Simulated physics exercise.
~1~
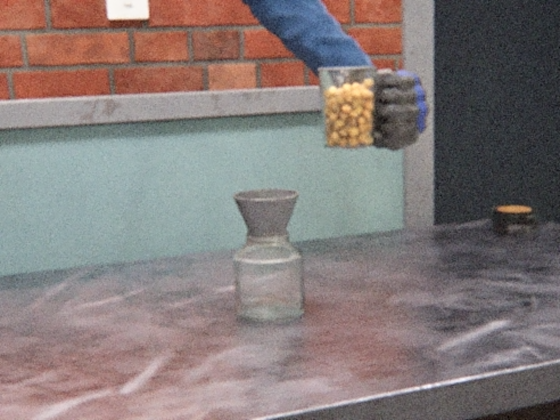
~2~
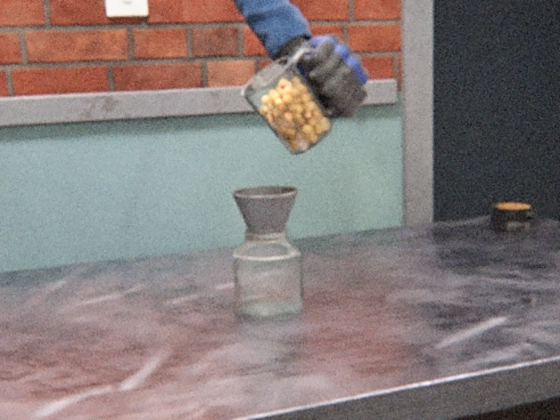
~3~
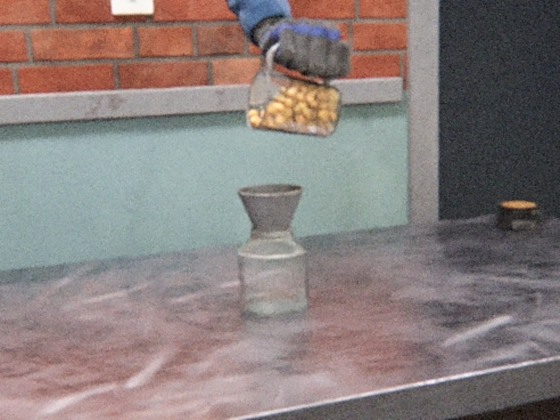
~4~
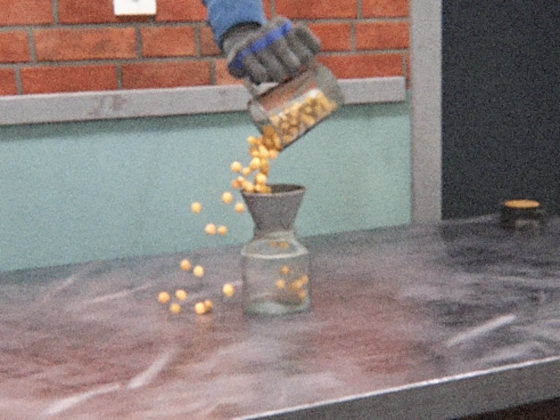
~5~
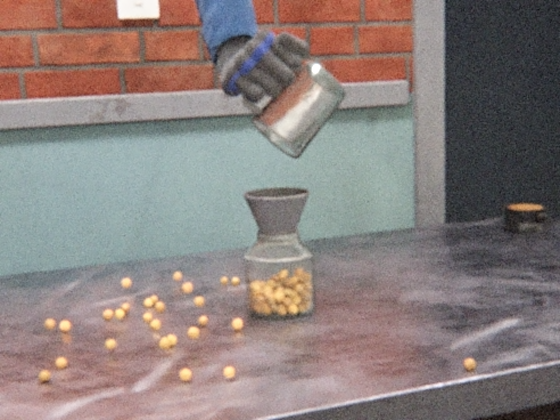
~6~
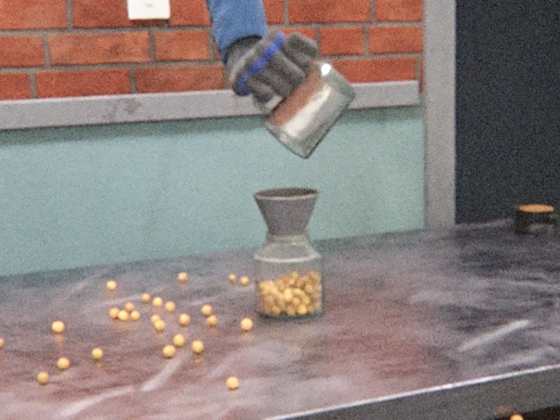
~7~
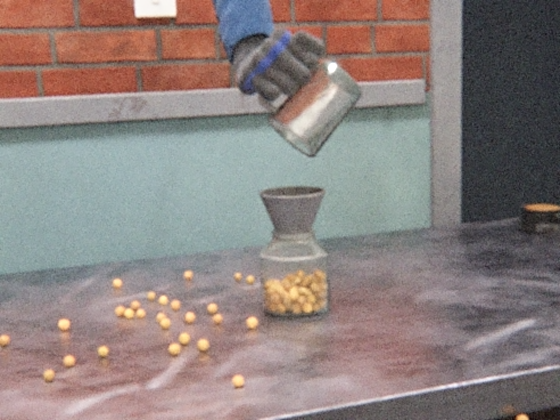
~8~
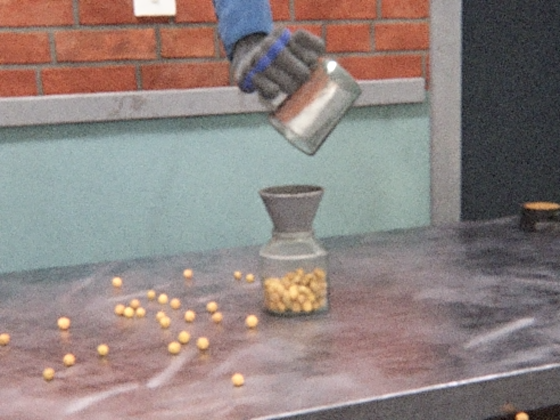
On a dark table, a gloved hand tips yellow beads into a jar, scattering some.
